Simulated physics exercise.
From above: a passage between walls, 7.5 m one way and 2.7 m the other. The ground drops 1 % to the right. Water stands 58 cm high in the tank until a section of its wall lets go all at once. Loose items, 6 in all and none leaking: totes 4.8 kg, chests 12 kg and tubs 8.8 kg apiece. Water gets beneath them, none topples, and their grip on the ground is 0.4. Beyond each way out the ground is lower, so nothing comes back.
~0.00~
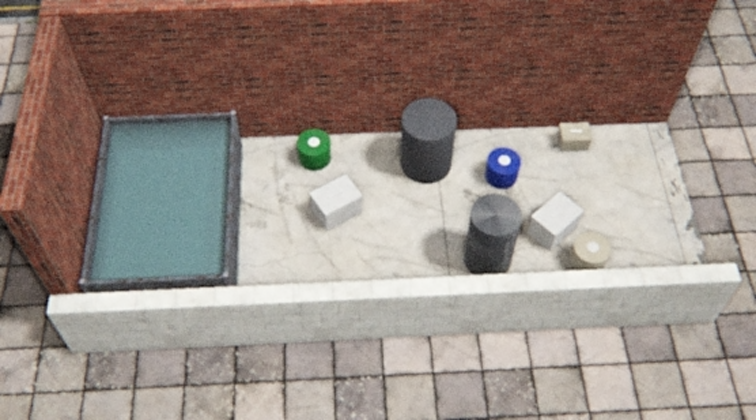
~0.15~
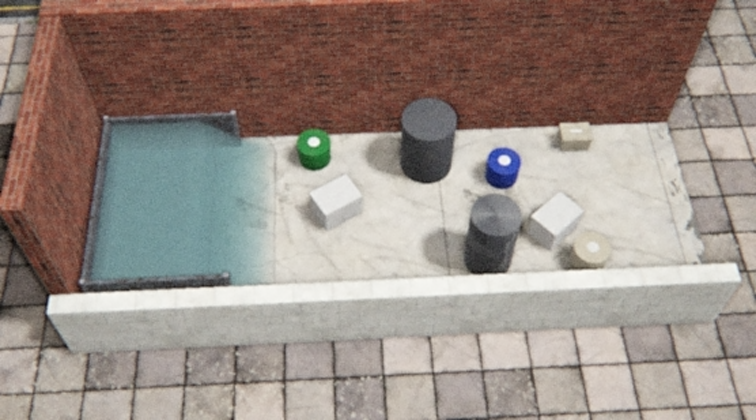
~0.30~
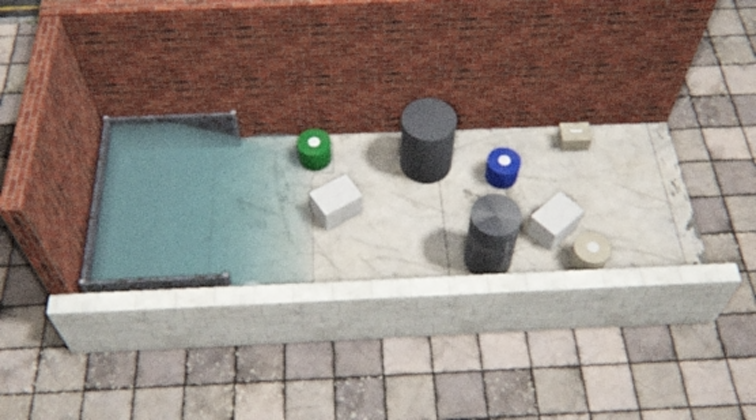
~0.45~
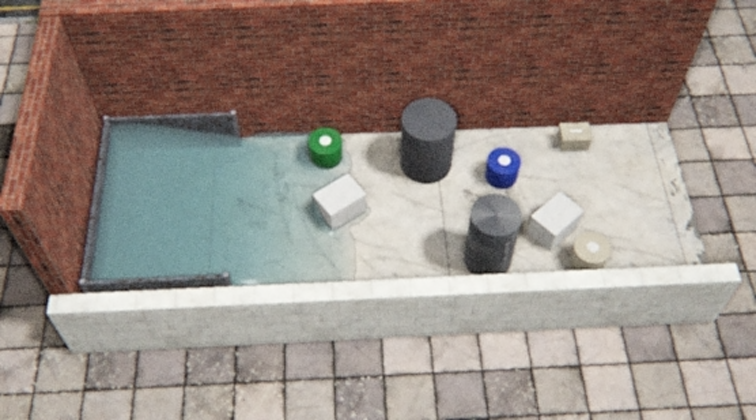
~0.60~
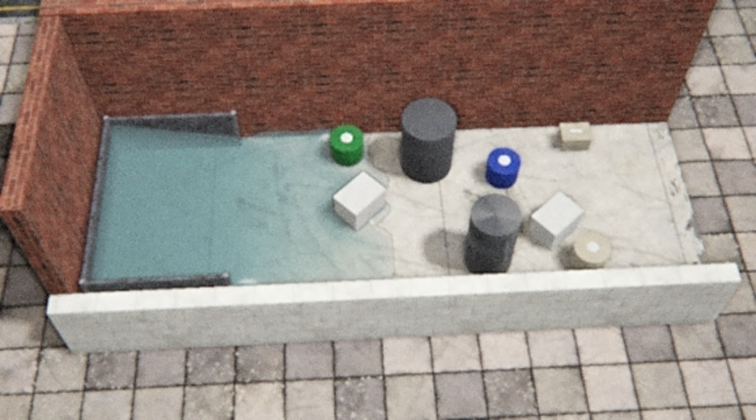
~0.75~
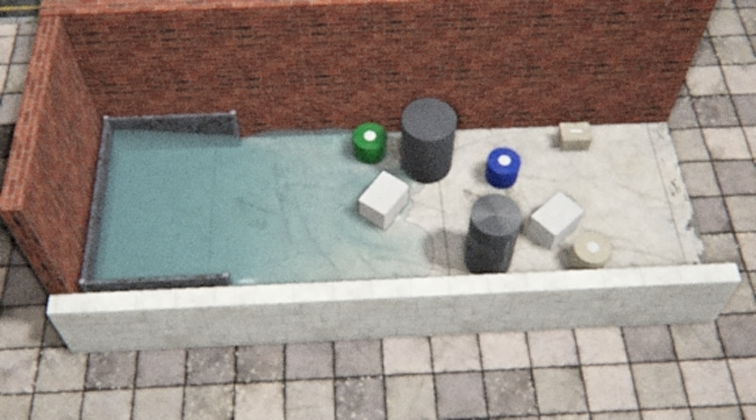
Water spread out from a pool at the left end of a walled passage and crept right across the pale floor, pushing a green tub and a white box a short way along.
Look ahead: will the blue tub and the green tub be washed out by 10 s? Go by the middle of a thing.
The blue tub leaves; the green tub is kept in.
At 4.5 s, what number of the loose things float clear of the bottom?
1 of them.
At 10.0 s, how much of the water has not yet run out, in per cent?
About 42 per cent.
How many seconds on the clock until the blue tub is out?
Near 3.5 s.
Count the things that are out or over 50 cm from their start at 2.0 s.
3 of them.
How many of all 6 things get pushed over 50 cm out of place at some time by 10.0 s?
That makes 6.
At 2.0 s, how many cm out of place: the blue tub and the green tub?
About 40 and 100 cm.
After 2.0 s the blue tub is near (530, 150), 0.4 m from its start, aground; the green tub is near (390, 114), 1.0 m from its start, afloat; 0 of 6 are out; 1 afloat.
After 4.5 s the blue tub has gone out; the green tub is near (390, 127), 1.0 m from its start, afloat; 5 of 6 are out; 1 afloat.
After 7.0 s the blue tub has gone out; the green tub is near (390, 128), 1.0 m from its start, afloat; 5 of 6 are out; 1 afloat.
After 10.0 s the blue tub has gone out; the green tub is near (390, 129), 1.0 m from its start, aground; 5 of 6 are out; 0 afloat.
